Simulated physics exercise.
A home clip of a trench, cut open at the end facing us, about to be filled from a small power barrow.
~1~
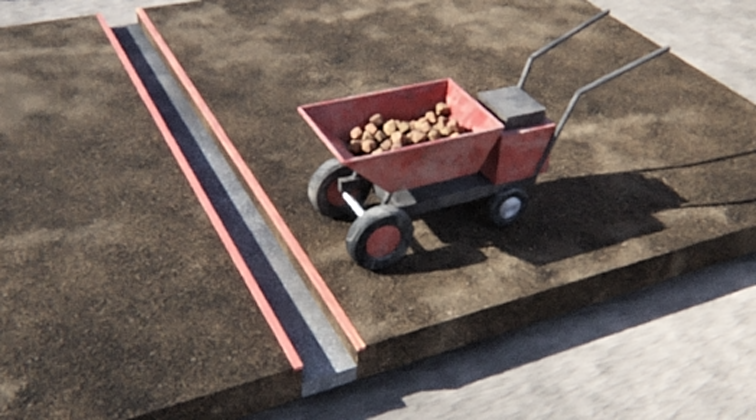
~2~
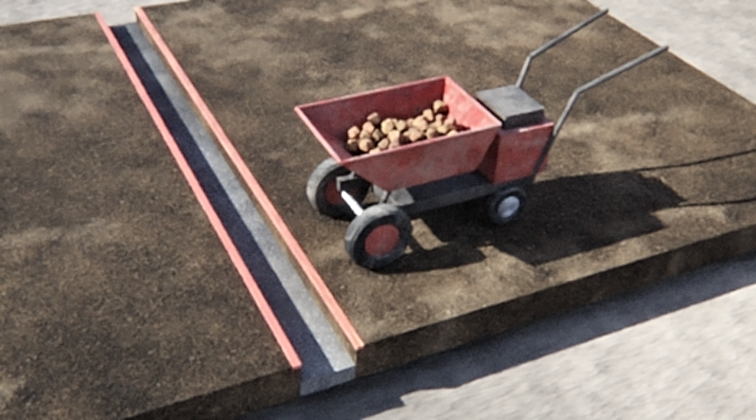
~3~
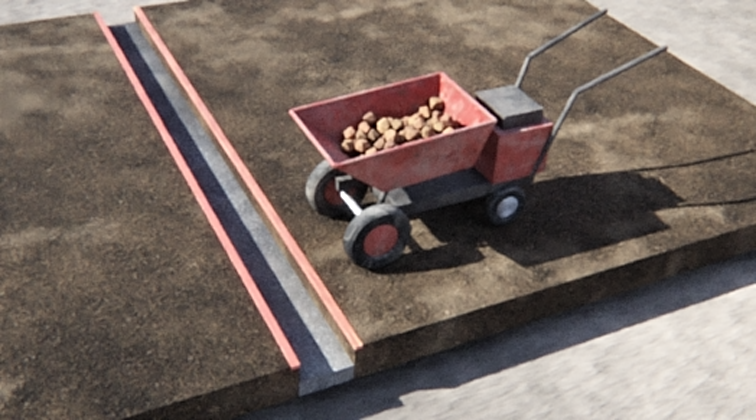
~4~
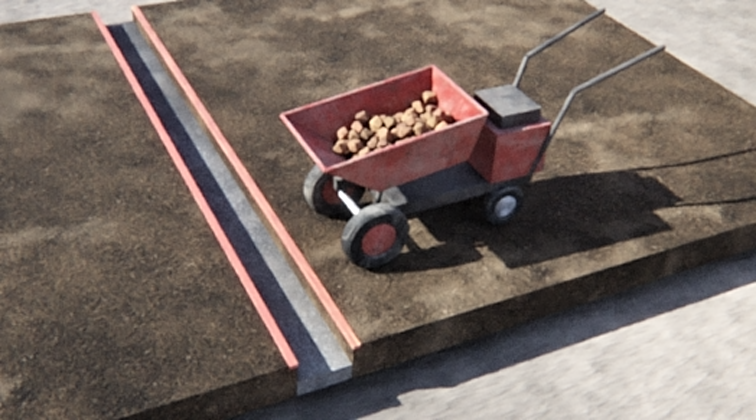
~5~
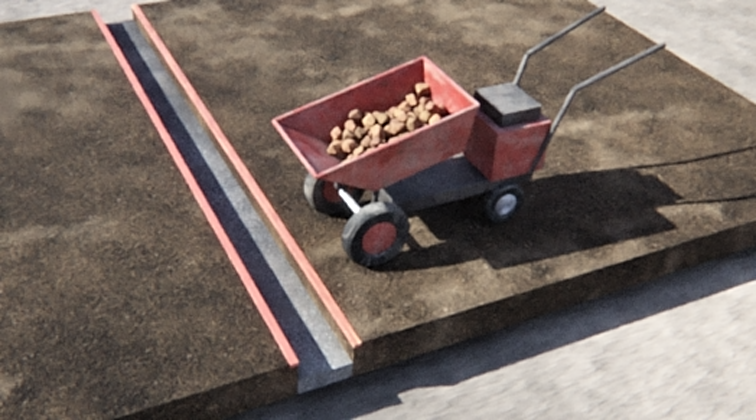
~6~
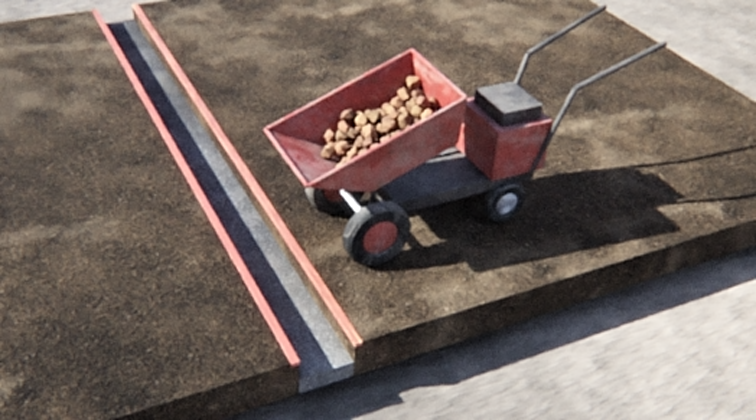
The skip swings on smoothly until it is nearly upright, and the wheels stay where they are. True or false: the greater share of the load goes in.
False.
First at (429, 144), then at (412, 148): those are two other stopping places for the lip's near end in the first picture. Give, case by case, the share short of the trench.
About 40 percent at the first place and about 20 percent at the second.
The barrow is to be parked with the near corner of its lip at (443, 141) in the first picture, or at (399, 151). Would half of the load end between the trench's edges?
First attempt: Short of half; second attempt: Beyond half.
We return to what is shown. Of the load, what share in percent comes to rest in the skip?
I reckon some 25 percent.
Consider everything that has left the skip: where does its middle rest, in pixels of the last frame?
Somewhere around (218, 266) in the final view.
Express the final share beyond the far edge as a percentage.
It comes to close to 55 %.
Soon, skip tipped steeply; all in the skip.
A while on, skip tipped right over; about two thirds in the skip; a small part in or heaped over the trench; about a quarter beyond it; a stray few falling.
Towards the end, skip tipped right over; about a quarter in the skip; about a quarter in or heaped over the trench; about half beyond it.
Finally, skip tipped right over; about a quarter in the skip; about a quarter in or heaped over the trench; about half beyond it.
